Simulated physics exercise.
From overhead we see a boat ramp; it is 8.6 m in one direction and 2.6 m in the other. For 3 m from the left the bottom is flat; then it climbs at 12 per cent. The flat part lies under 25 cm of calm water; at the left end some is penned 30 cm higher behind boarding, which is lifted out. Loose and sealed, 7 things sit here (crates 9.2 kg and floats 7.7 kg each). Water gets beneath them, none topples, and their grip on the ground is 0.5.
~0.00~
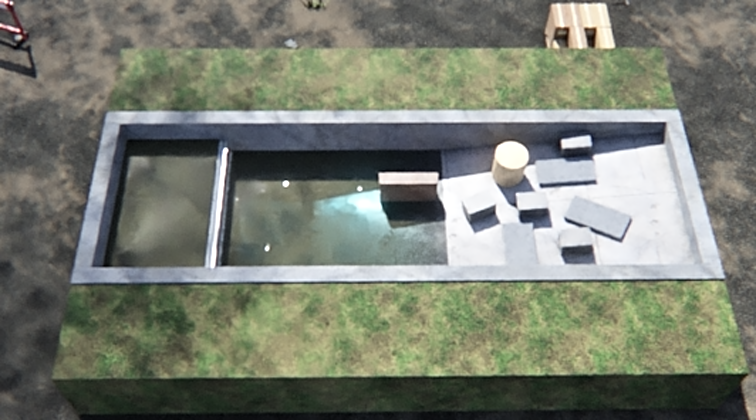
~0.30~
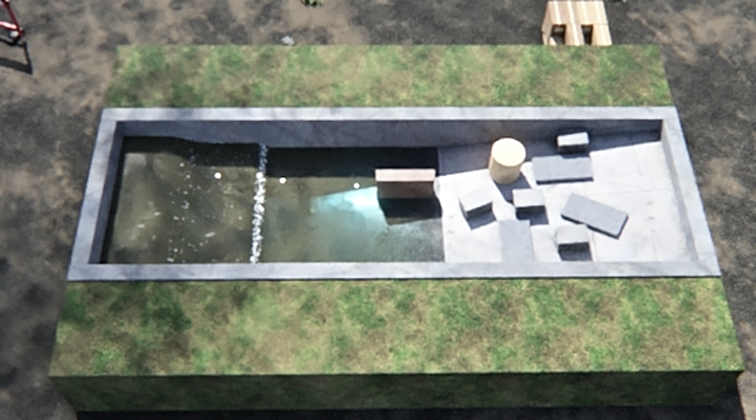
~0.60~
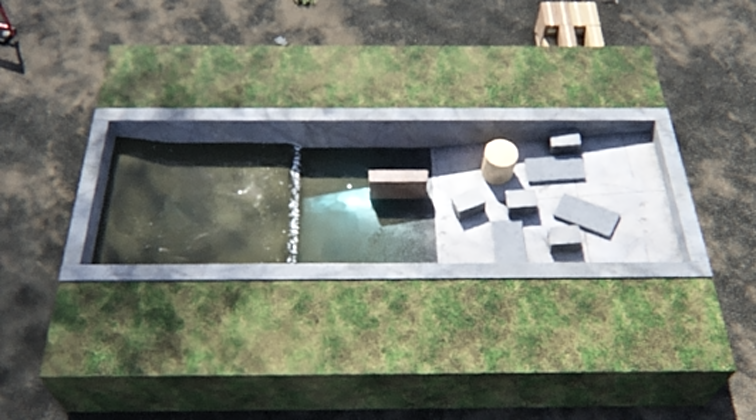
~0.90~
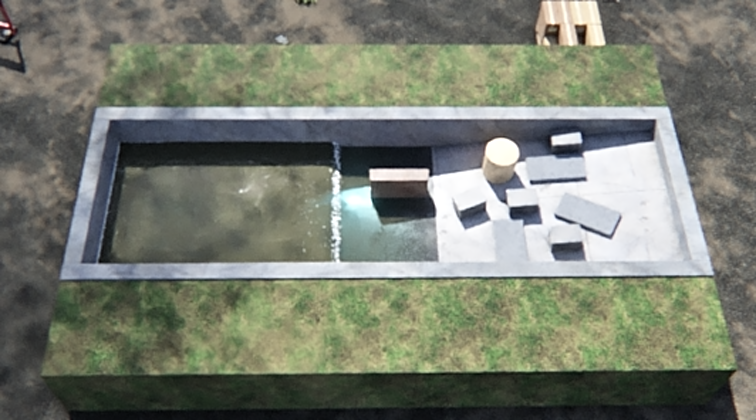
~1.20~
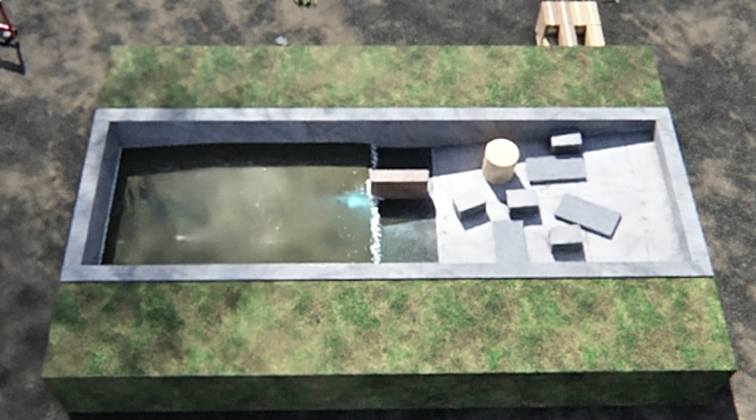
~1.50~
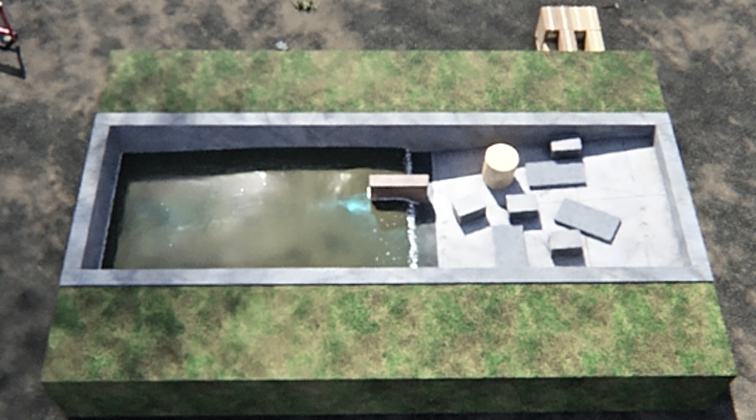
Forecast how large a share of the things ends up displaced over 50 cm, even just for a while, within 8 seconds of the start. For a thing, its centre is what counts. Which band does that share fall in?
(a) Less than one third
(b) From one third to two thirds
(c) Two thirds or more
Answer: B.
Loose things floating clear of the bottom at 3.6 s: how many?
Total: 4.
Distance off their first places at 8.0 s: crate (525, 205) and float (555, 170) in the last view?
They sit 250 cm and 20 cm away, in the order given.
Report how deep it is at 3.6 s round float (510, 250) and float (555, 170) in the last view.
I'd put it at 10 cm and 5 cm respectively.
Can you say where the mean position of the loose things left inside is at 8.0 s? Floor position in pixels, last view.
They average out to somewhere around (440, 226).
After 2.1 s 0 of 7 are over 50 cm from their spots; 0 afloat.
After 3.6 s 1 of 7 are over 50 cm from their spots; 4 afloat.
After 5.6 s 4 of 7 are over 50 cm from their spots; 4 afloat.
After 8.0 s 4 of 7 are over 50 cm from their spots, and 4 have been at some point; 4 afloat.
